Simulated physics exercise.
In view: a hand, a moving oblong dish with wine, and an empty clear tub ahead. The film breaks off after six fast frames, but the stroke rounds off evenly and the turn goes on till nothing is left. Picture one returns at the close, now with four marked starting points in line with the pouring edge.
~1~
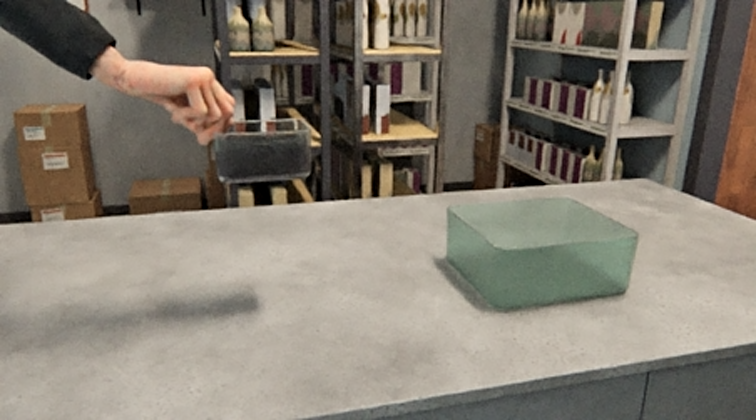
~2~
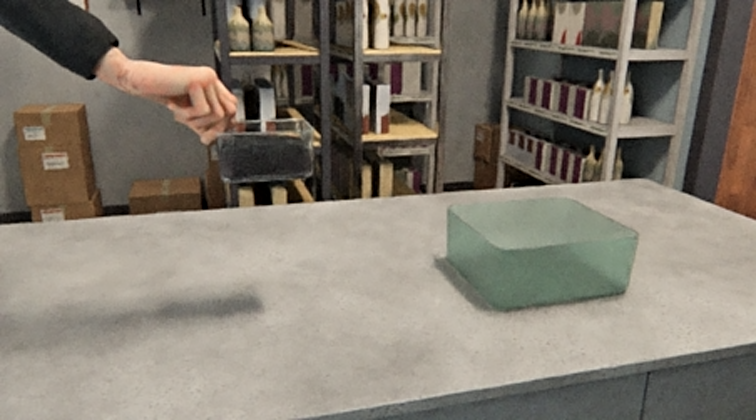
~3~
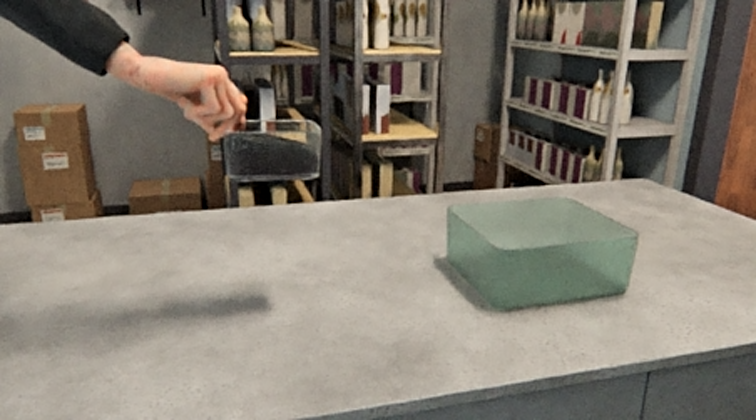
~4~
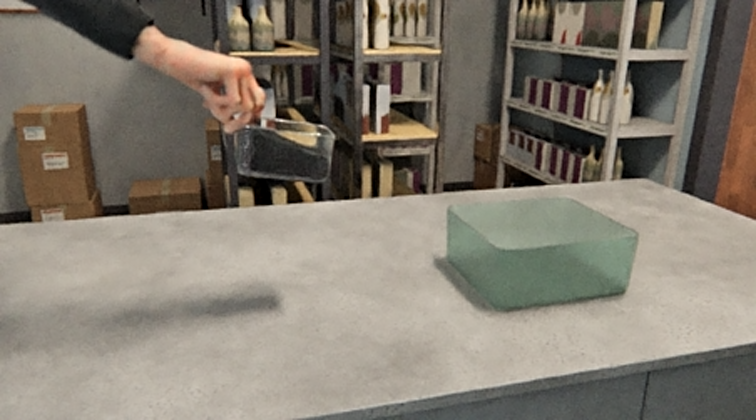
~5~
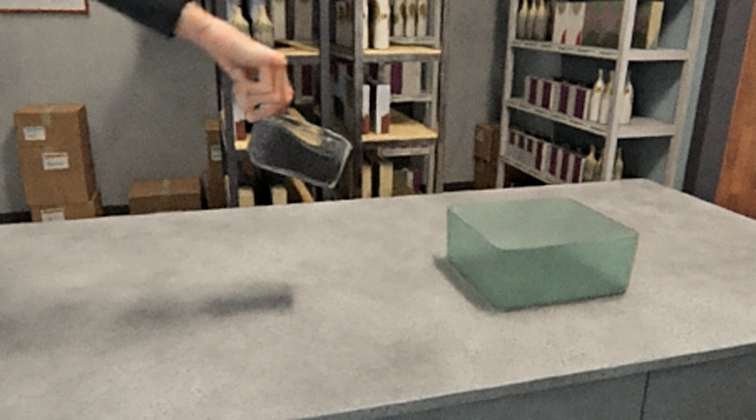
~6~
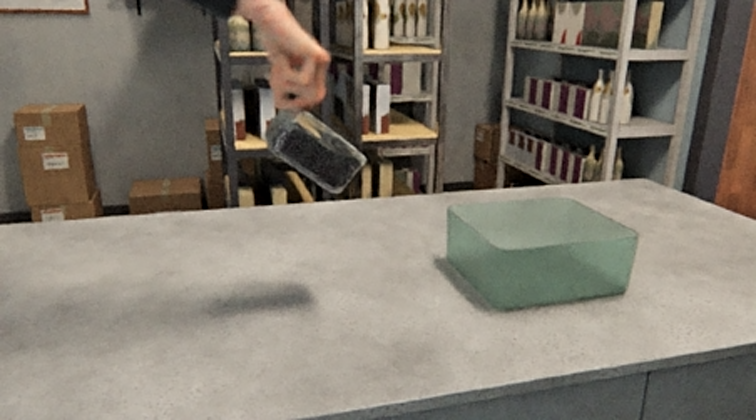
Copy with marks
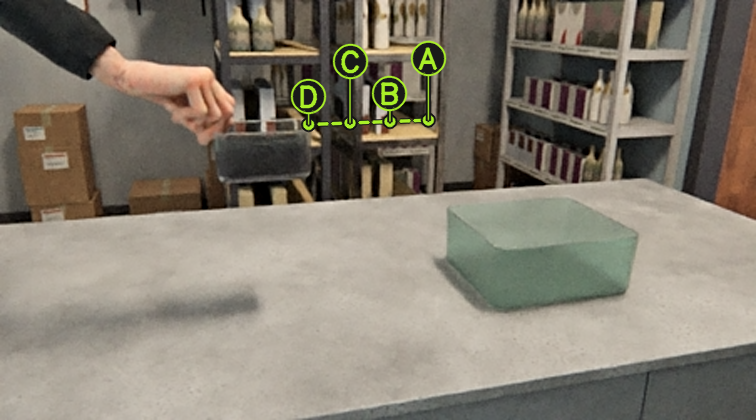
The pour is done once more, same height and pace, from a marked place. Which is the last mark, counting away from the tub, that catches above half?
C will do.
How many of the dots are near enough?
Three of them.
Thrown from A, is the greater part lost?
No, that is safe.
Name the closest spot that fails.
It is D.
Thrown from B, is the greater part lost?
No.
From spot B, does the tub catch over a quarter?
Yes.
On the marked copy, A at (428, 120); B at (389, 121); C at (350, 123); D at (308, 124).
Choosing A, about 88 % lands in the tub, 6 % falls short and 6 % goes beside or beyond.
Choosing B, about 81 % lands in the tub, 4 % falls short and 15 % goes beside or beyond.
Choosing C, about 76 % lands in the tub, 16 % falls short and 8 % goes beside or beyond.
Choosing D, about 8 % lands in the tub, 88 % falls short and 4 % goes beside or beyond.
